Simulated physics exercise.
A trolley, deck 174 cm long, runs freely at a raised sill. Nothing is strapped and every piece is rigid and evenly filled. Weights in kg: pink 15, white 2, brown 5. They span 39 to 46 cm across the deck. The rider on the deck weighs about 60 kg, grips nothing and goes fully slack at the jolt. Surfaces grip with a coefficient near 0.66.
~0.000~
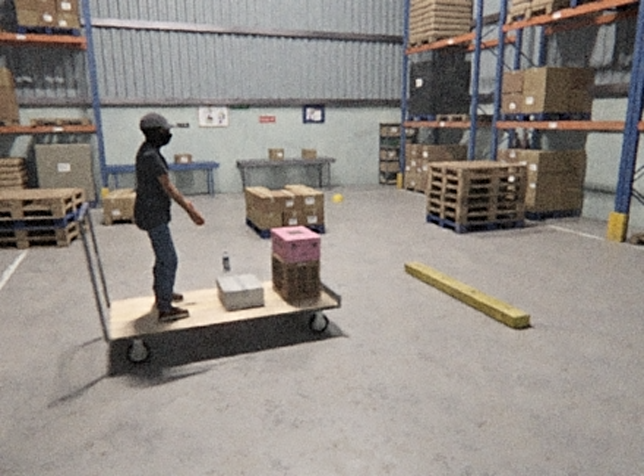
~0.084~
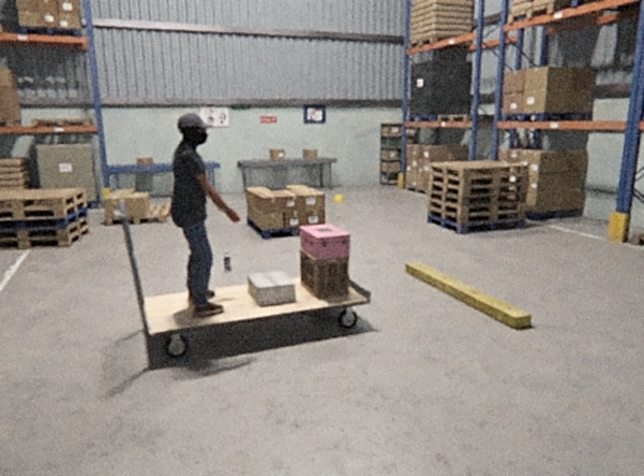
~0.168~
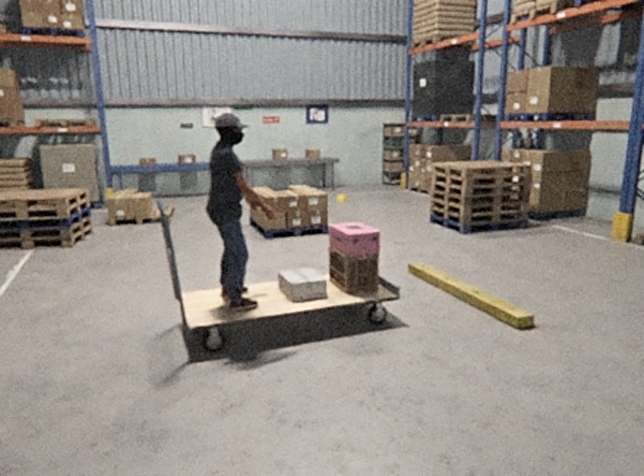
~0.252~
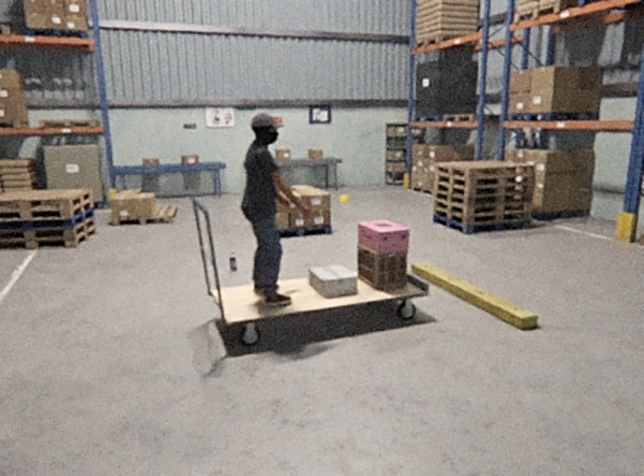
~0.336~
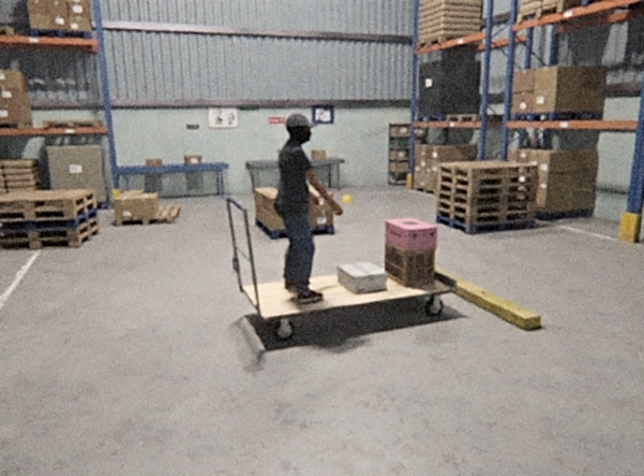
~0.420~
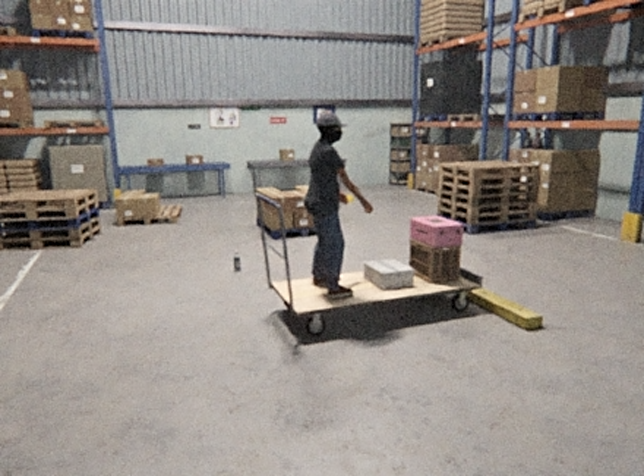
A long flat trolley with a wooden deck rolls steadily rightward across a grey warehouse floor, seen from slightly above and side-on by a nearly still camera. On it stand a dark-clothed person in a cap, a pale box and a pink toolbox atop a brown crate, with racks and pallets behind. The rider's arms shift slightly while the trolley nears a yellow sill at right.
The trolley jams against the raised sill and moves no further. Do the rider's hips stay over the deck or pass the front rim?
The rider's hips end beyond the front rim.
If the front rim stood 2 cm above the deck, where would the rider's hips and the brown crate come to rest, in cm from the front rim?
In that case hips 30 past, brown 100 past.
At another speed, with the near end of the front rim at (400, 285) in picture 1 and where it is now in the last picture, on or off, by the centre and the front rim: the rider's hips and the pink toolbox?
Then hips on, pink off.
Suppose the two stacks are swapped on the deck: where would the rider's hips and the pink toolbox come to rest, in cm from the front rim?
Then hips 110 past, pink 140 past.
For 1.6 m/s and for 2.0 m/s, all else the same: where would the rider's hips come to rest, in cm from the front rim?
About 80 cm behind and 50 cm behind.
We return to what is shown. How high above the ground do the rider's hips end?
About 15 cm.
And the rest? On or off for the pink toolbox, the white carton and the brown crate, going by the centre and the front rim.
In the end: Pink off, white on, brown off.
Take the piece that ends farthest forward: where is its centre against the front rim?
About 160 cm past the rim.
The wheels strike at 0.47 s.
After 1.02 s the rider's hips are 5 cm behind the rim, near (469, 215) in the last picture's view.
After 1.47 s the rider's hips are 78 cm past the rim, near (534, 229) in the last picture's view.
At rest, 4.4 s, past the rim, pink toolbox, brown crate and the rider's hips; behind it, white carton.
